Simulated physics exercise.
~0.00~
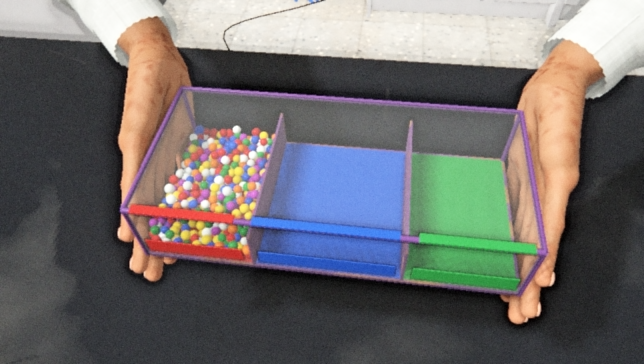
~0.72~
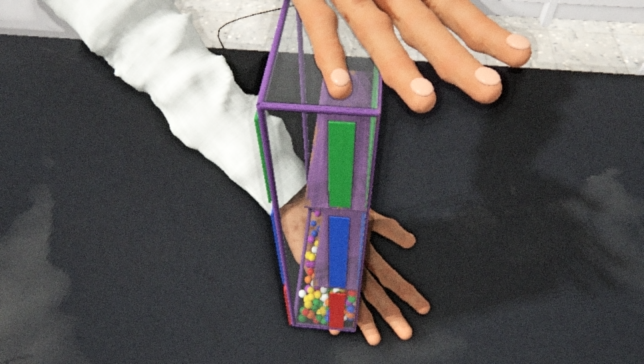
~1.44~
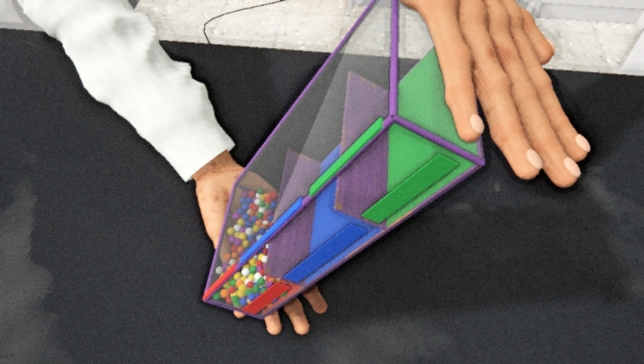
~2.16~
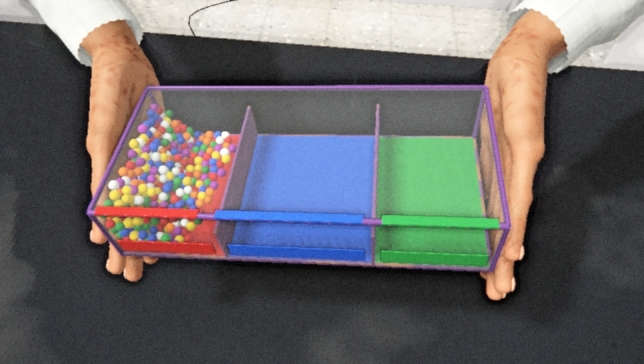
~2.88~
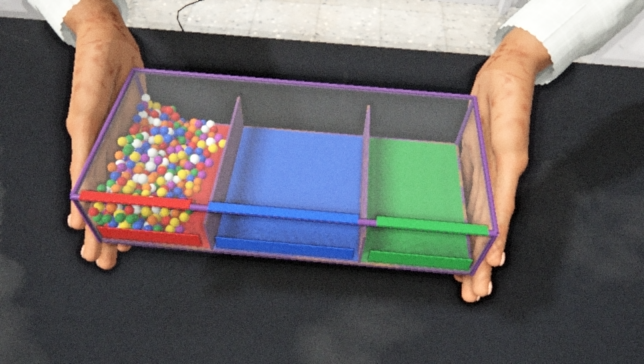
At first, two hands in white sleeves hold a clear, purple-edged box level above a dark table, with many colourful beads gathered in its red section at the left, beside empty blue and green sections. The hands then tip the box until it stands nearly upright, its green end at the top and the beads packed at the bottom. Next, they ease it back to a slanted position, with the beads still in the red section. Finally, the box is level again between both hands, all the beads remaining on the red side while blue and green stay empty.
